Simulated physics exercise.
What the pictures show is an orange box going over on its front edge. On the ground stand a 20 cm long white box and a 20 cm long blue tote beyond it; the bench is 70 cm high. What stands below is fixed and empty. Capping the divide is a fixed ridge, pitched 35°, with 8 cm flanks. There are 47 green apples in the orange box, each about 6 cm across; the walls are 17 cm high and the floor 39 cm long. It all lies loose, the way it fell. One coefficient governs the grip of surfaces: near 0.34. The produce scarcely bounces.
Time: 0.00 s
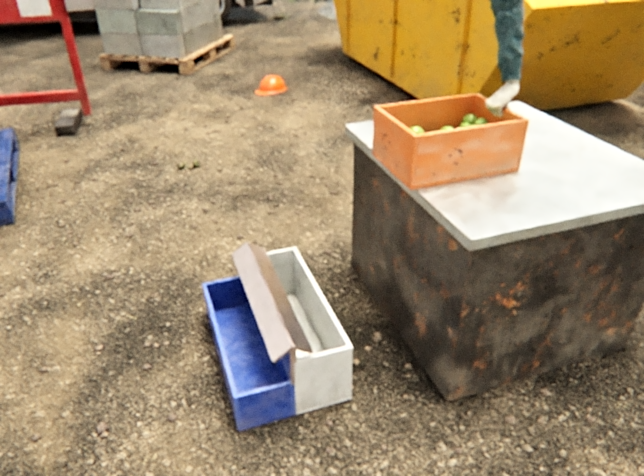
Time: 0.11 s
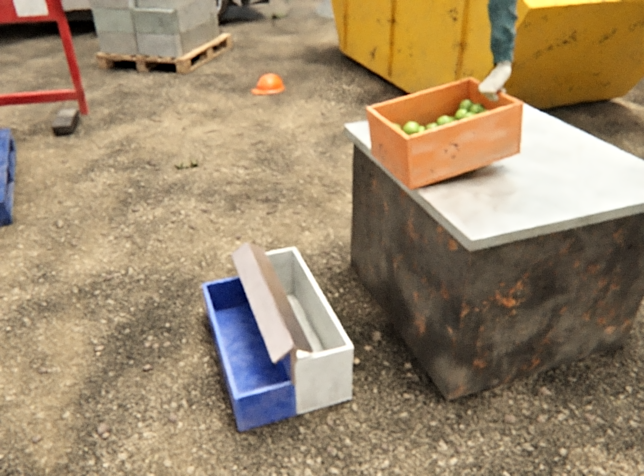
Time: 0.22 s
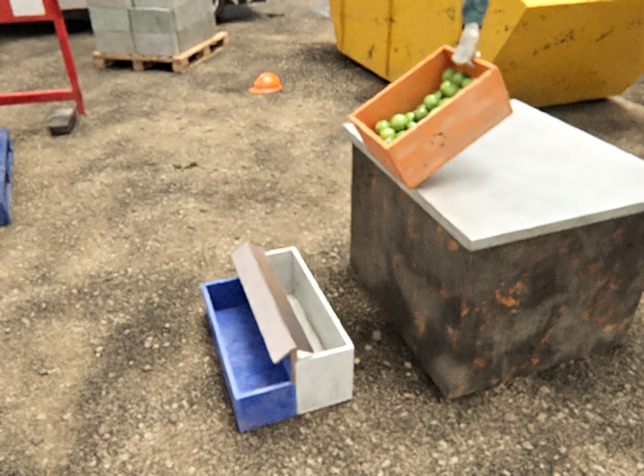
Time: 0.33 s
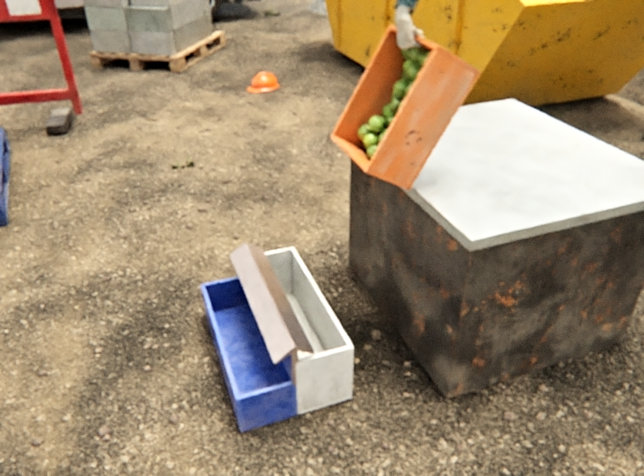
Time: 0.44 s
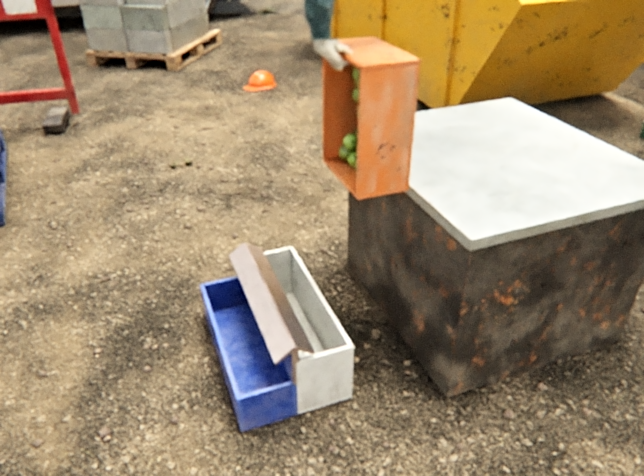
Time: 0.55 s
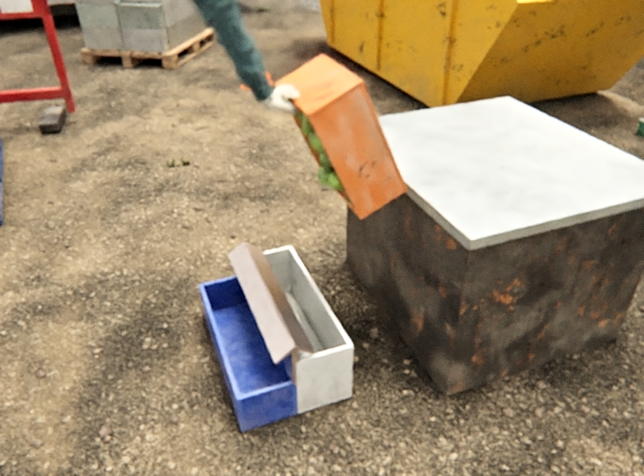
Orange box of green apples turning over its front edge past upright, a gloved hand gripping its far end, above two open boxes.
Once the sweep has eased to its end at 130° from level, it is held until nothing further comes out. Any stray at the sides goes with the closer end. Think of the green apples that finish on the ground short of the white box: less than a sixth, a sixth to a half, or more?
Below one sixth of the green apples finish on the ground short of the white box.
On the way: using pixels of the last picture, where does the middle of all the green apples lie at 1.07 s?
I'd say close to (280, 335).
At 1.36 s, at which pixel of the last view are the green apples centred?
At about (280, 336).
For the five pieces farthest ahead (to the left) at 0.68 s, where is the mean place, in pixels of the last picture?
Centre: About (238, 213) px.
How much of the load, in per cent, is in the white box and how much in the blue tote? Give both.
Around 45 per cent and 10 per cent, in that order.
After 0.68 s, tilt 130°; 9 still in the orange box and 38 in the air.
After 0.84 s, tilt 130°; 9 in the white box, 3 in the blue tote, 7 on the ground beyond the blue tote and 28 in the air.
After 1.07 s, tilt 130°; 22 in the white box, 4 in the blue tote, 1 on the ground short of the white box, 16 on the ground beyond the blue tote and 4 in the air.
When it is over (at 1.36 s), 22 in the white box, 5 in the blue tote, 4 on the ground short of the white box and 16 on the ground beyond the blue tote. Asked share, 4 of 47, 9 per cent.
